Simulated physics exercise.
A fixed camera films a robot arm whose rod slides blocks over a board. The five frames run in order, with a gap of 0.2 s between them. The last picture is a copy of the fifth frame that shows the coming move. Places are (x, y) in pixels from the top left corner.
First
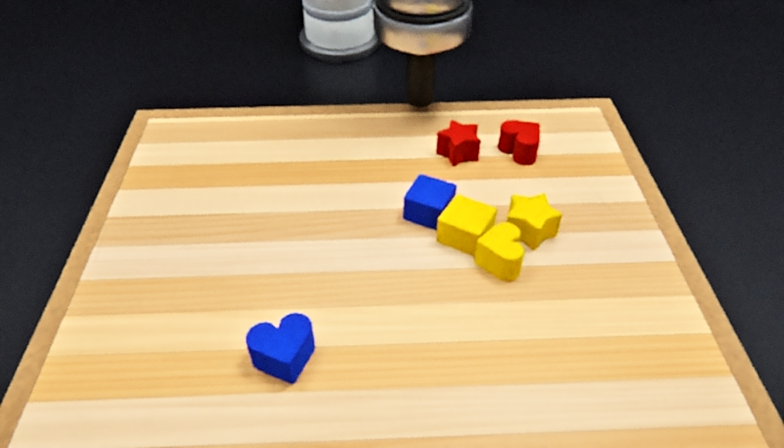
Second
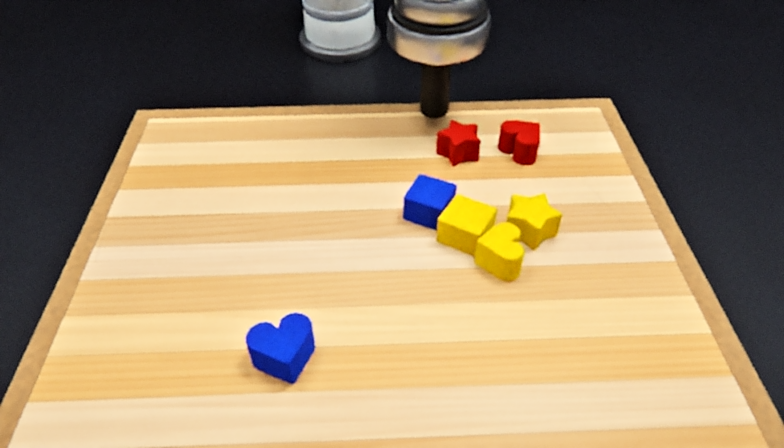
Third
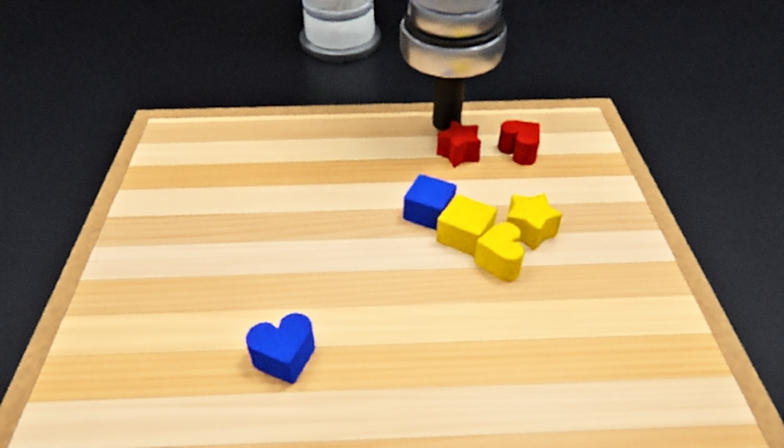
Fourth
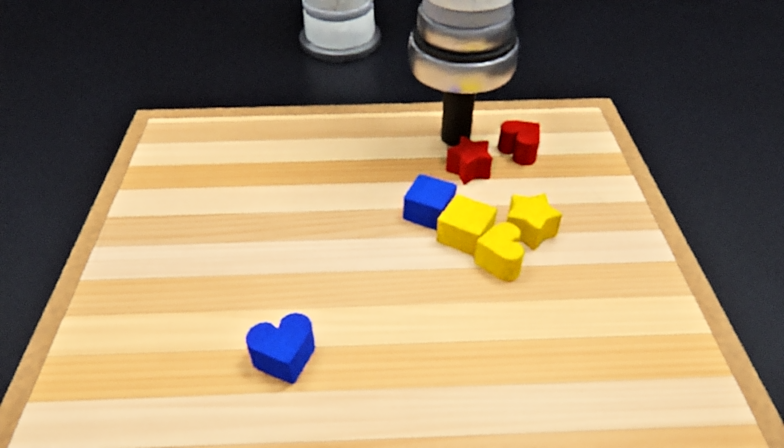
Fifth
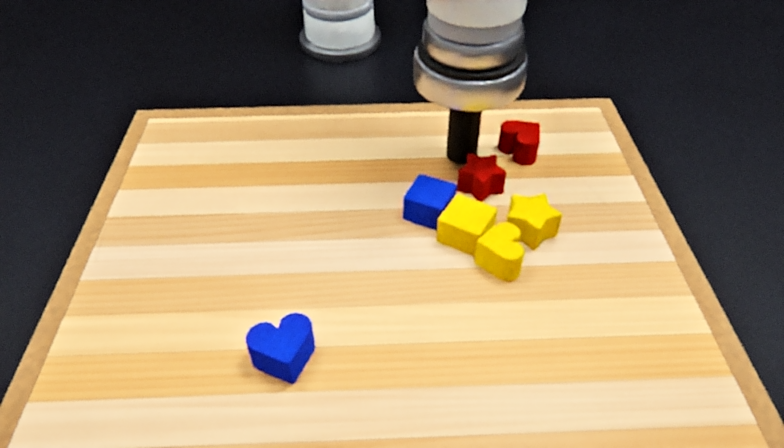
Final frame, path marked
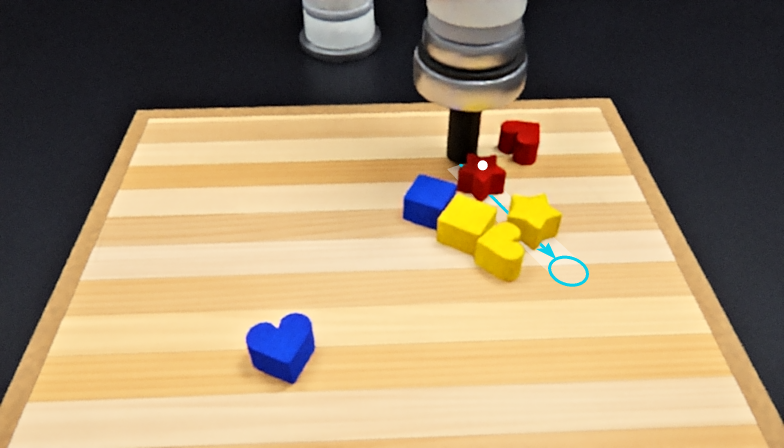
The footage shows a dark rod advancing over a striped wooden board to a red star, then pushing it forward and slightly right toward the blue and yellow blocks, while the red and blue hearts and other blocks stay still.
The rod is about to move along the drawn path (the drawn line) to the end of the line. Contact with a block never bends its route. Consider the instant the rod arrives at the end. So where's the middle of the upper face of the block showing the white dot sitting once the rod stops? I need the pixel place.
It should be at about (605, 283).
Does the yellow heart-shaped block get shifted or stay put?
Answer: Moved.
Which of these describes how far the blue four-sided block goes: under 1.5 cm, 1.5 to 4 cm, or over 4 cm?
Once the path ends, it will sit under 1.5 cm from where it is now.
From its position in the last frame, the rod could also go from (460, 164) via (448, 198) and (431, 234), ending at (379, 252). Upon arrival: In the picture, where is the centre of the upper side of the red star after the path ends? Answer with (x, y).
The middle of its upper face should be somewhere near (485, 182).
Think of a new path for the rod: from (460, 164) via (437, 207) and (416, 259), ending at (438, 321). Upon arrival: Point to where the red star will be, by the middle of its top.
I'd guess (482, 179).
Path on the board, from (460, 164) directly to (568, 271); the dot is on the red star.
The first path, step by step. One third of the way, rod (493, 186); red star (515, 201); yellow star (550, 222), turned 15° anticlockwise.
Two thirds of the way, rod (529, 222); yellow four-sided block (468, 216), turned 15° clockwise; red star (556, 240); yellow heart-shaped block (505, 252), turned 40° clockwise; yellow star (595, 264), turned 20° anticlockwise.
At the end, rod (571, 261); blue four-sided block in place; yellow four-sided block (468, 216), turned 15° clockwise; red star (605, 283); yellow heart-shaped block (505, 252), turned 40° clockwise; yellow star (651, 308), turned 25° anticlockwise.
